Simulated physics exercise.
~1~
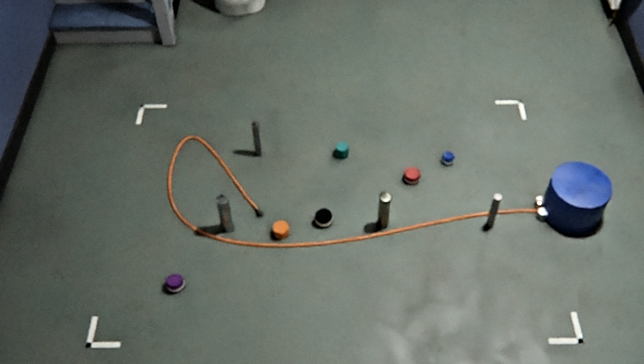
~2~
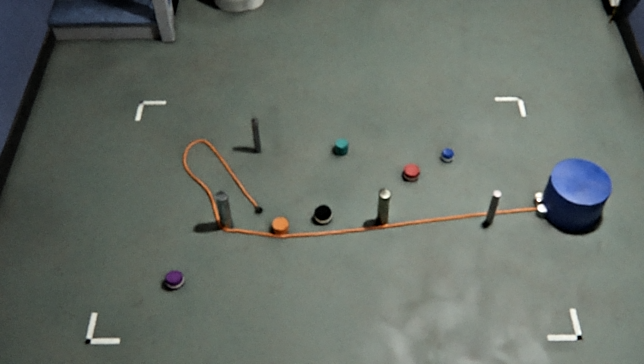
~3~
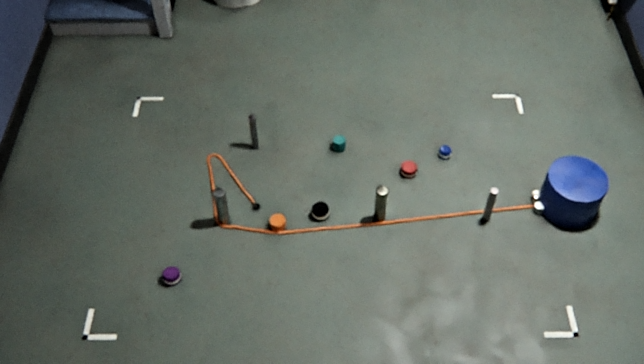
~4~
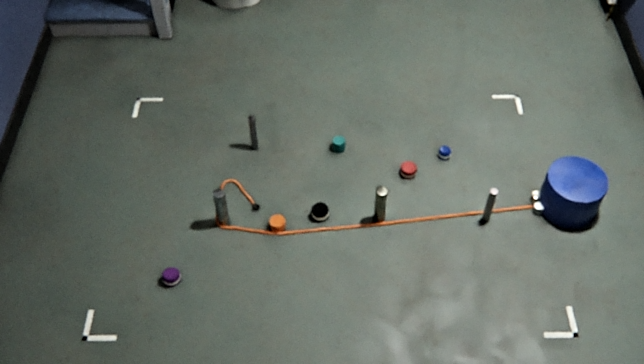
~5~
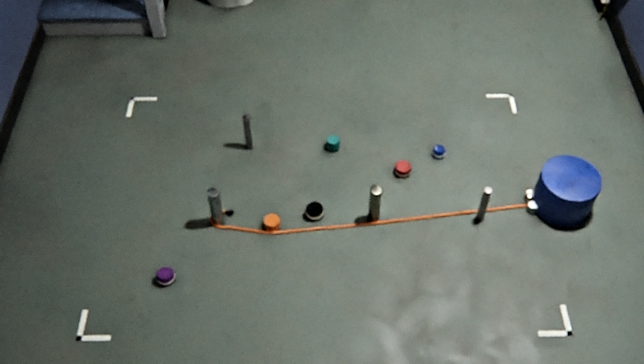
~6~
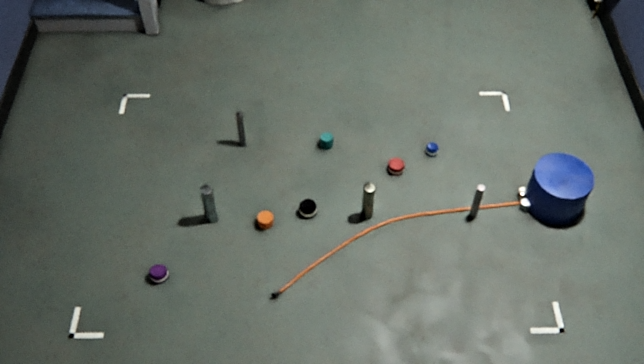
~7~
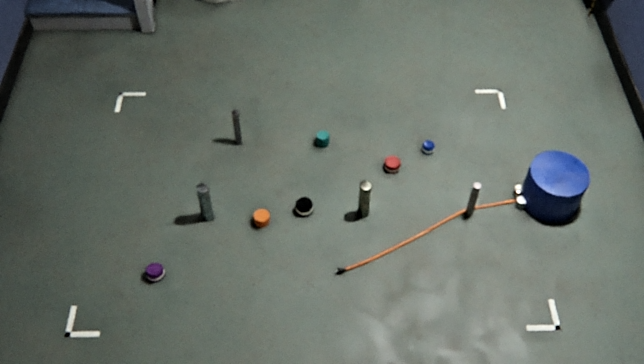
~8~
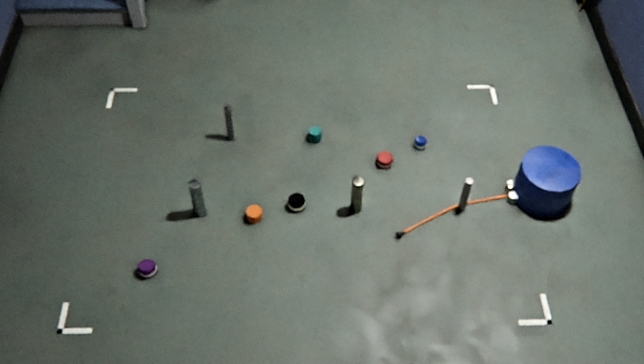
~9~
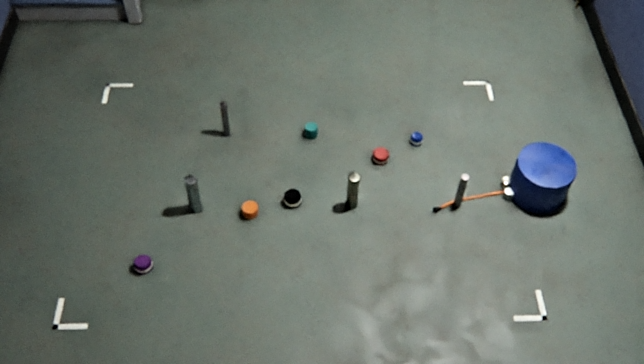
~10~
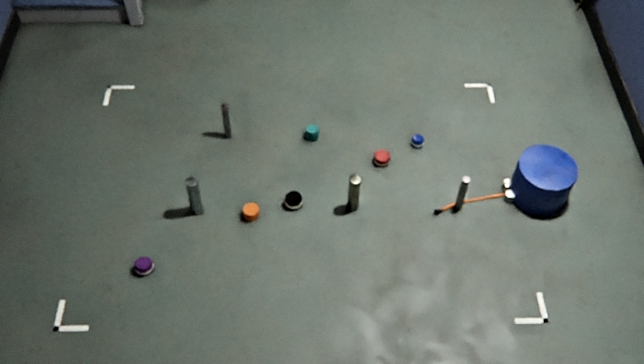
In the video, an orange lead looped around upright posts on a grey floor is drawn toward a blue cylindrical cleaner at right, its loop tightening and its free end sliding past the posts until only a short length remains, while the scattered small containers stay put.
